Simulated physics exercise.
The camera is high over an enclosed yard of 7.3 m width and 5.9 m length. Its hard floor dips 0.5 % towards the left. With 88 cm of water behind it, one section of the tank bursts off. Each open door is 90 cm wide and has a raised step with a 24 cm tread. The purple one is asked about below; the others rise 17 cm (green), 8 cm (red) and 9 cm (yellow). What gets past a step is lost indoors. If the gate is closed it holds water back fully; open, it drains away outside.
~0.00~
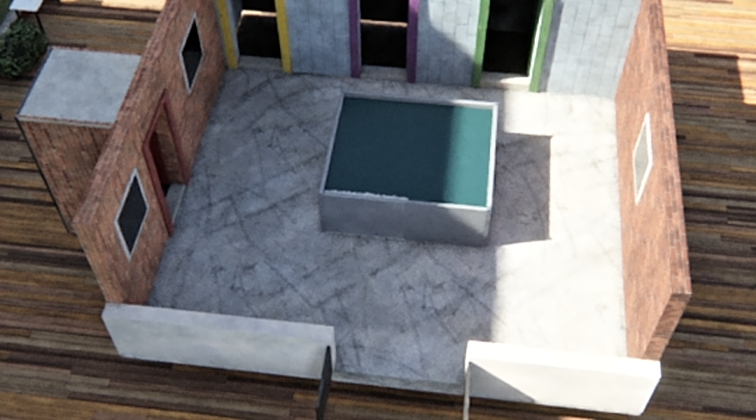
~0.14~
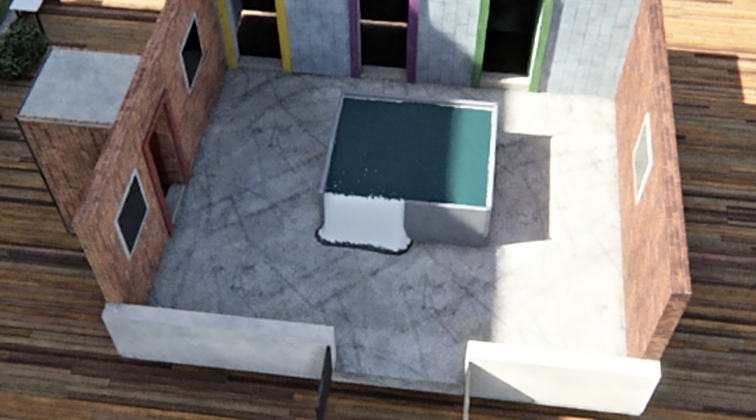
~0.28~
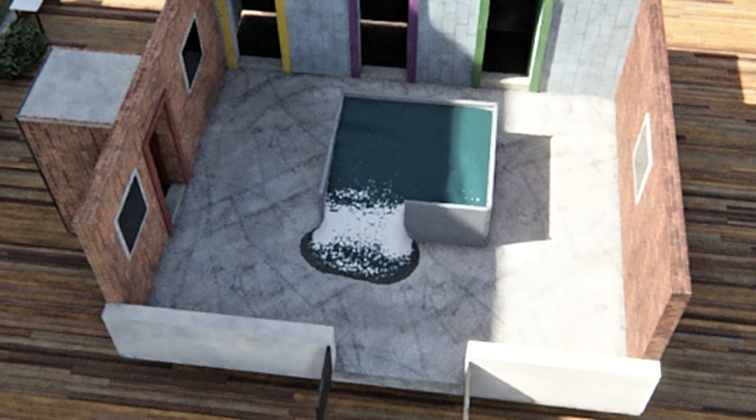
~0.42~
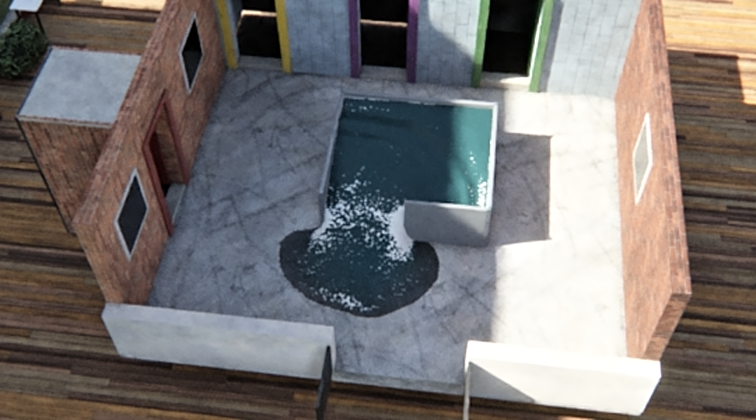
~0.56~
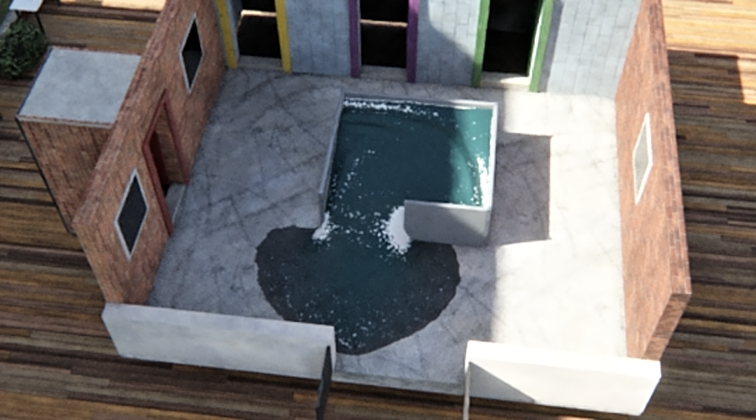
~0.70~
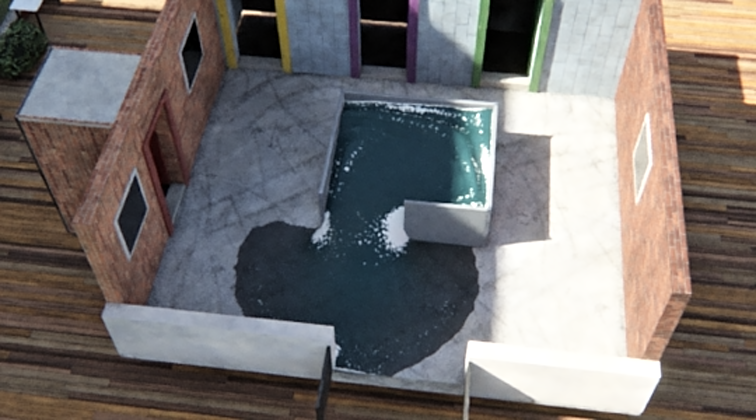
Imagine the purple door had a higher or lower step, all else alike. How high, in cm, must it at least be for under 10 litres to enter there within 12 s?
About 8.5 cm.
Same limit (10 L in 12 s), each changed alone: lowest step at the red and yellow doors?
Roughly 9.5 cm at red and 19 cm at yellow.
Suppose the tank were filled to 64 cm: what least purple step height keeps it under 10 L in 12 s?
Then roughly 5.5 cm.
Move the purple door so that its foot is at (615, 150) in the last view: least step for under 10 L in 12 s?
Roughly 6.5 cm.
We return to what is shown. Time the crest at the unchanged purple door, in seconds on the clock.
Near 5.0 s.
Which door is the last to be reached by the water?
It is the green one.
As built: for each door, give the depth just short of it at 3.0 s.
Depths in cm: Green 0, red 10, purple 0, yellow 0.
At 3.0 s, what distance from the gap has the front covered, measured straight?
Some 4.6 m out.
After 1.4 s water covers 25 % of the floor, deepest (50 cm) near (304, 341); it has not reached the purple door.
After 3.0 s water covers 40 % of the floor, deepest (44 cm) near (137, 334); it has not reached the purple door.
After 12.0 s water covers 95 % of the floor, deepest (11 cm) near (214, 105); 8 cm at the purple door, 7 litres in over its 9 cm step.
At the purple door as built, the water arrived by 4.4 s and peaked near 10 cm at 5.0 s.
Run again over the same 12 s with other heights there, 16 litres in over 7.5 cm, 3 litres over 10 cm. The limit of 10 litres is kept from about 8.5 cm up.
